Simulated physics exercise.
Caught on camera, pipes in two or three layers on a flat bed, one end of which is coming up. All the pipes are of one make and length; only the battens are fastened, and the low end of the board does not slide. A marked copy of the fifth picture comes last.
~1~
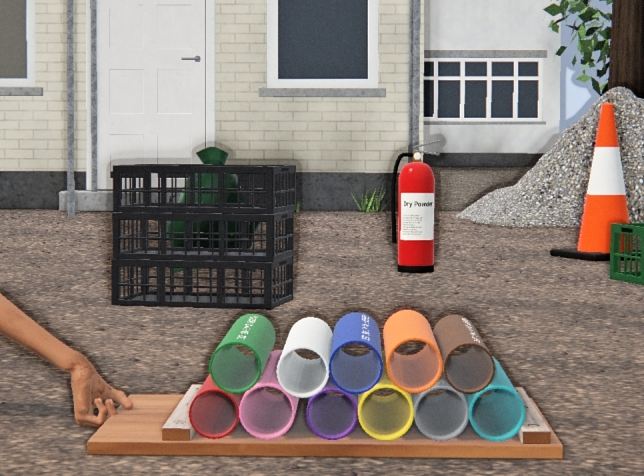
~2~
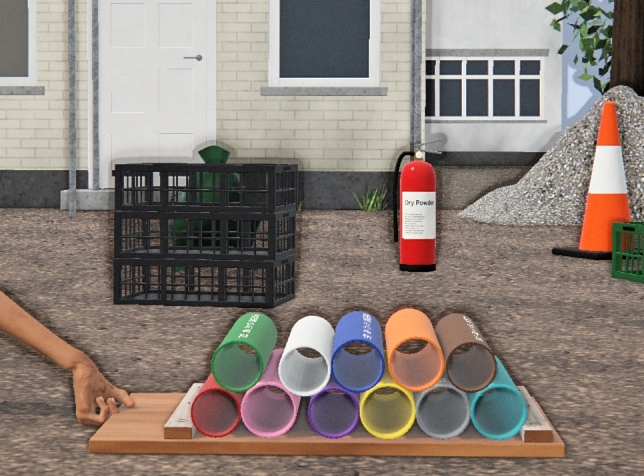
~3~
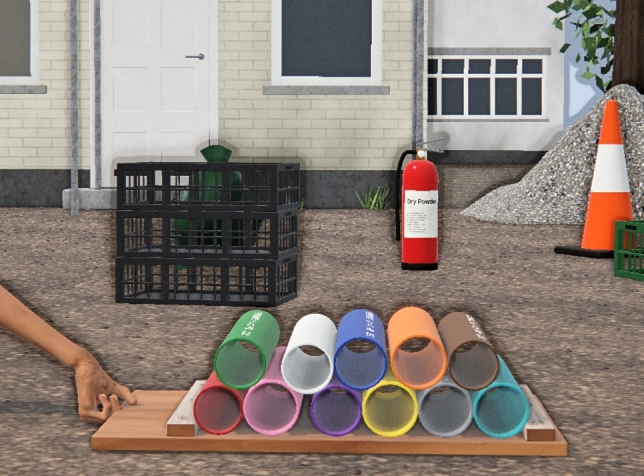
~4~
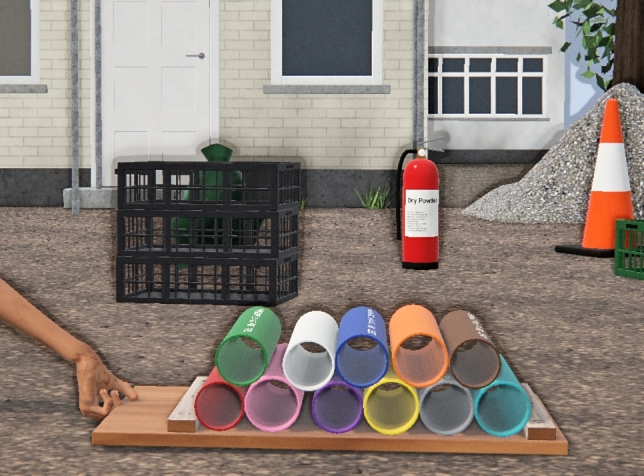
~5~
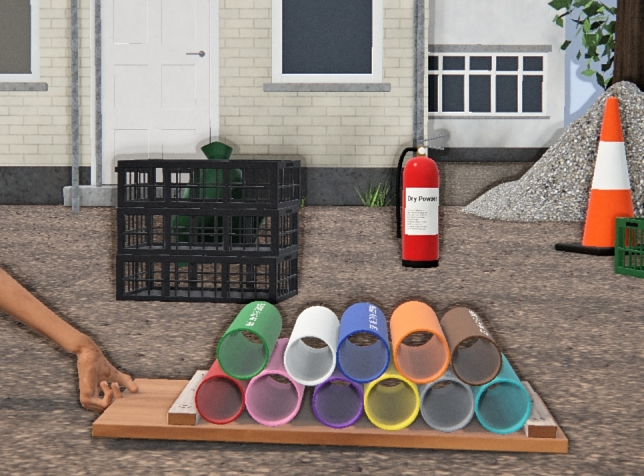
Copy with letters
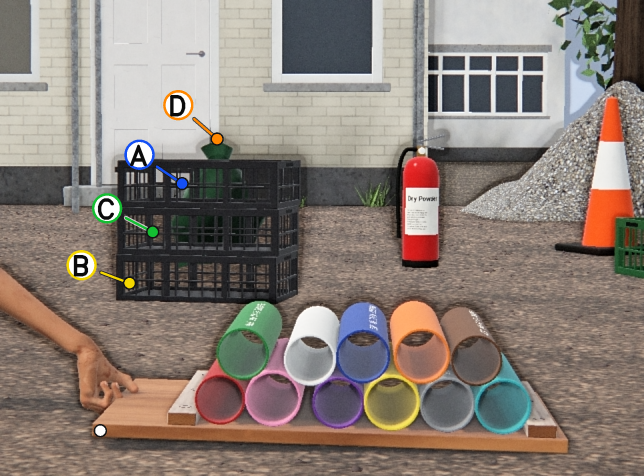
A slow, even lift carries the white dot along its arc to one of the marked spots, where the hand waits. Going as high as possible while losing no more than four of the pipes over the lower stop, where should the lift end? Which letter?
Mark C is as high as it can go.
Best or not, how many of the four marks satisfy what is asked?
The number is two.
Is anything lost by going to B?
At B: No.
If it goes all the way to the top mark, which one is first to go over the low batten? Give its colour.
First is the brown one.
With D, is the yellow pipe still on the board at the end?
No, with D.
On the marked copy, A at (182, 183); B at (129, 283); C at (153, 232); D at (217, 139); the white dot at (100, 431).
Following C. Soon after the start, board at 19°.
Later, board at 27°.
In the end, board at 27°, four over the low batten (white, brown, blue, orange).
As for the rest, A eleven over the low batten; B none over the low batten; D eleven over the low batten.
